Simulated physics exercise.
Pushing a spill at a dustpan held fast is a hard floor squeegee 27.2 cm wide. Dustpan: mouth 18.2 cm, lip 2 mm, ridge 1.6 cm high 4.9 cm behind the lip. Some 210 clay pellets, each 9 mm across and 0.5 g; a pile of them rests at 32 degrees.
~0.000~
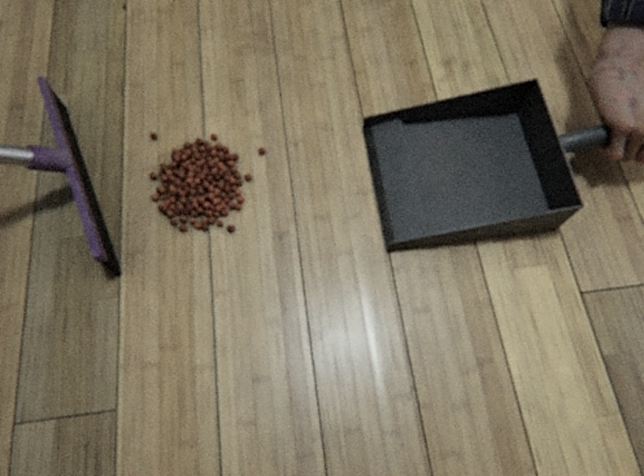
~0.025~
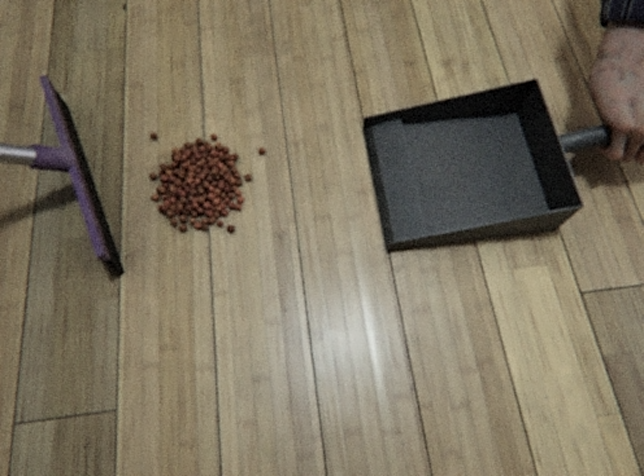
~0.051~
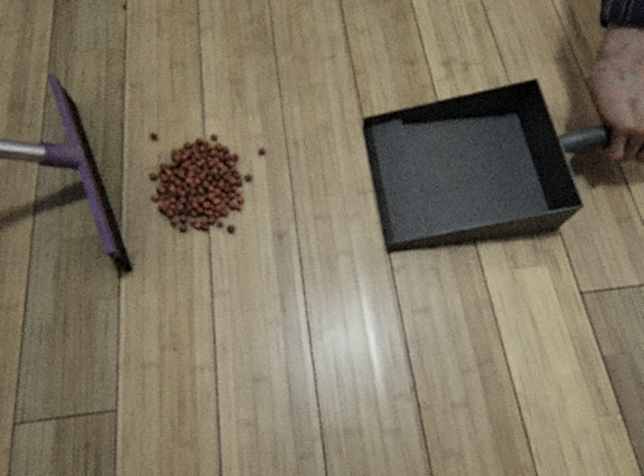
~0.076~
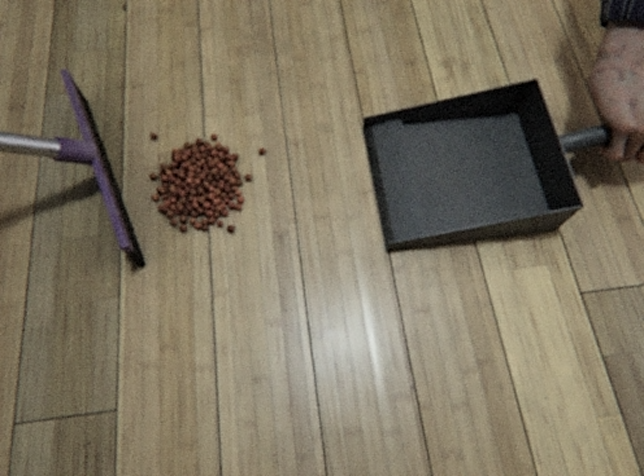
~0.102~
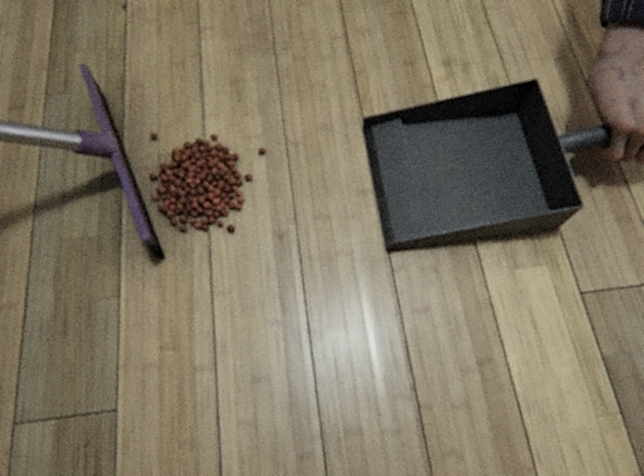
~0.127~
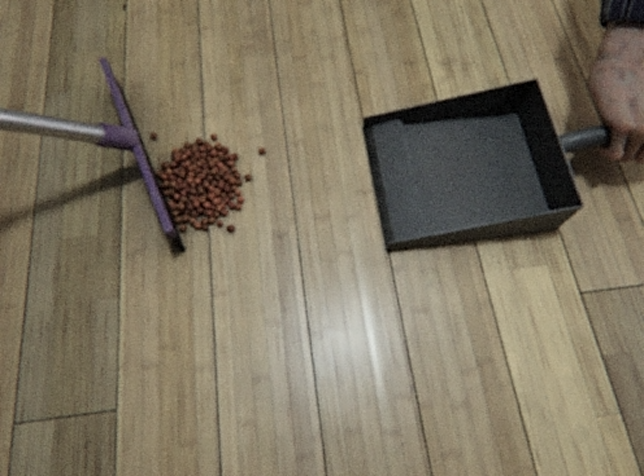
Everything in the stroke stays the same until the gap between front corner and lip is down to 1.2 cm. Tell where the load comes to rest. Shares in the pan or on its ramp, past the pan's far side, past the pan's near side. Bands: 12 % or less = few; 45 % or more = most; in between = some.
Shares - pan: Some; far side: Most; near side: Few.
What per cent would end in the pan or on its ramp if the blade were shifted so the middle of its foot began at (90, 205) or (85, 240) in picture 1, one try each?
I'd put it near 20 per cent for the first and near 20 per cent for the second.
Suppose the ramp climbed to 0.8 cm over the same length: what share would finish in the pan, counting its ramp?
In that case roughly 30 percent.
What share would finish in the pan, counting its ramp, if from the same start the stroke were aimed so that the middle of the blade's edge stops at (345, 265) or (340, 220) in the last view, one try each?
Close to 10 and 25 in a hundred, in that order.
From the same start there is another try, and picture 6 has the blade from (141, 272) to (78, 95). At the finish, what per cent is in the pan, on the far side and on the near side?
Split: Pan = 0, far = 20, near = 5.
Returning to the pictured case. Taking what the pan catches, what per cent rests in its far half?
Something like 100 per cent of the catch.
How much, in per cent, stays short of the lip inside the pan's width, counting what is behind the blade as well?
About 20 %.
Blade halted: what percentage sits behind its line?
5 %.
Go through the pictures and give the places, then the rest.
The first picture shows blade from (101, 257) to (45, 85), moved 0.0 cm, 0 of the pieces shifted so far; middle of the pieces at (199, 177); pan at (470, 175).
The second picture shows blade from (104, 256) to (47, 84), moved 0.3 cm, 0 of the pieces shifted so far; middle of the pieces at (199, 177).
The third picture shows blade from (113, 253) to (56, 82), moved 1.4 cm, 0 of the pieces shifted so far; middle of the pieces at (199, 177).
The fourth picture shows blade from (128, 248) to (68, 78), moved 3.0 cm, 0 of the pieces shifted so far; middle of the pieces at (199, 177).
The fifth picture shows blade from (149, 241) to (87, 72), moved 5.5 cm, 0 of the pieces shifted so far; middle of the pieces at (199, 177).
The sixth picture shows blade from (171, 232) to (106, 66), moved 8.1 cm, 22 of the pieces shifted so far; middle of the pieces at (199, 177); pan at (470, 175). The blade's pace is about 1.05 m/s, heading 15 degrees away from the viewer's side.
After 0.26 s, middle of the blade 16 cm from the lip; 0 % over the lip, far side 35 %, near side 0 %.
After 0.34 s, middle of the blade 8 cm from the lip; 0 % over the lip, far side 45 %, near side 0 %.
After 0.56 s, middle of the blade 5 cm from the lip; 25 % over the lip, far side 55 %, near side 0 %.
At rest (1.2 s), pan 20 %, far side 55 %, near side 0 %, in front of the lip or behind the blade 20 %.
